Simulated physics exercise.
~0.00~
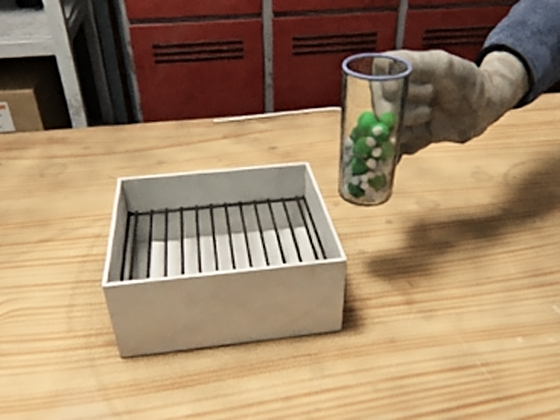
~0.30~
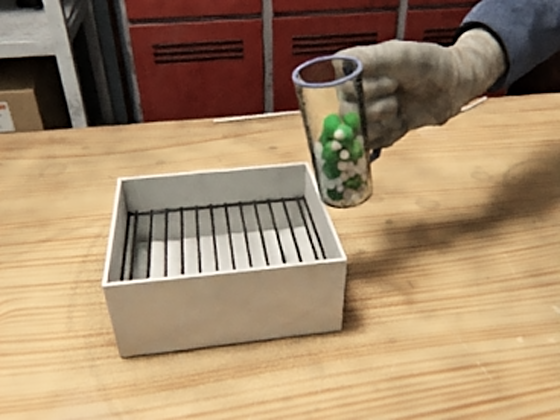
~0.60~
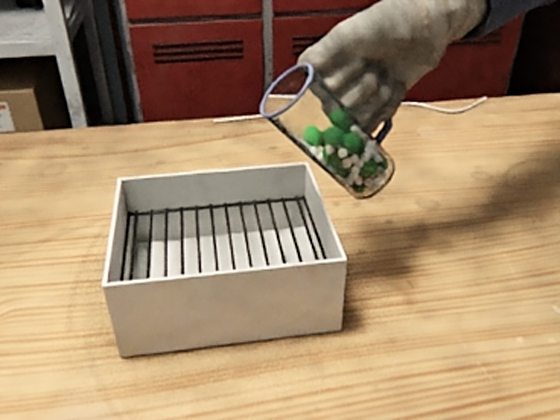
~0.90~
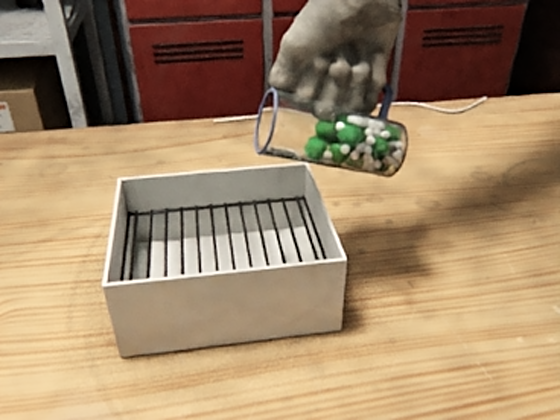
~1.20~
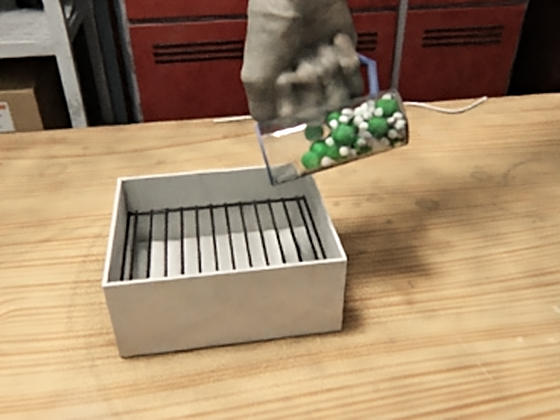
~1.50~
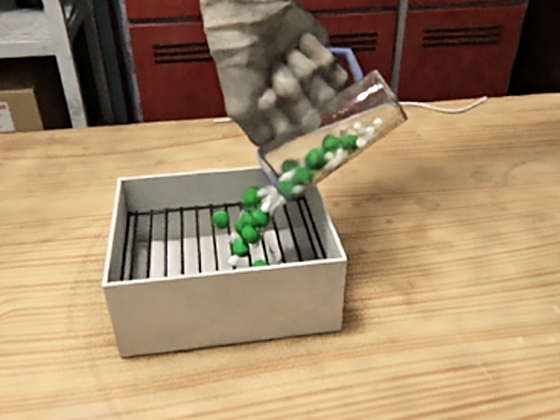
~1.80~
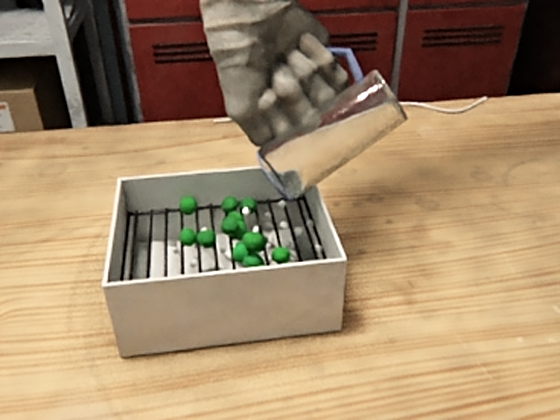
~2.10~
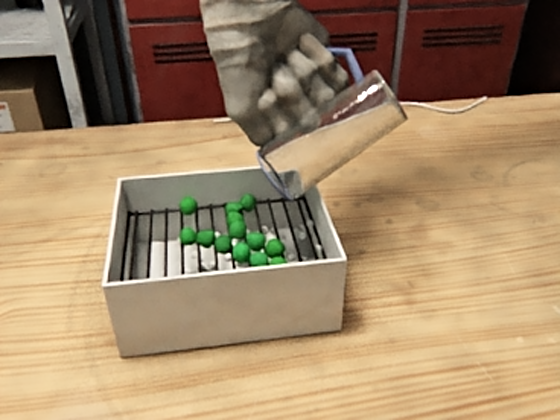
A gloved hand holds a clear cup of green and white bits upright above a wooden table, to the right of an open pale box with dark wires across it. The hand moves left and tips the cup toward the box until it lies on its side, the bits still inside. It tilts further, and green and white bits spill together onto the wires. The cup empties and stays tipped over the box. The white bits slip between the wires, almost all ending up below, while the green ones remain scattered on top.
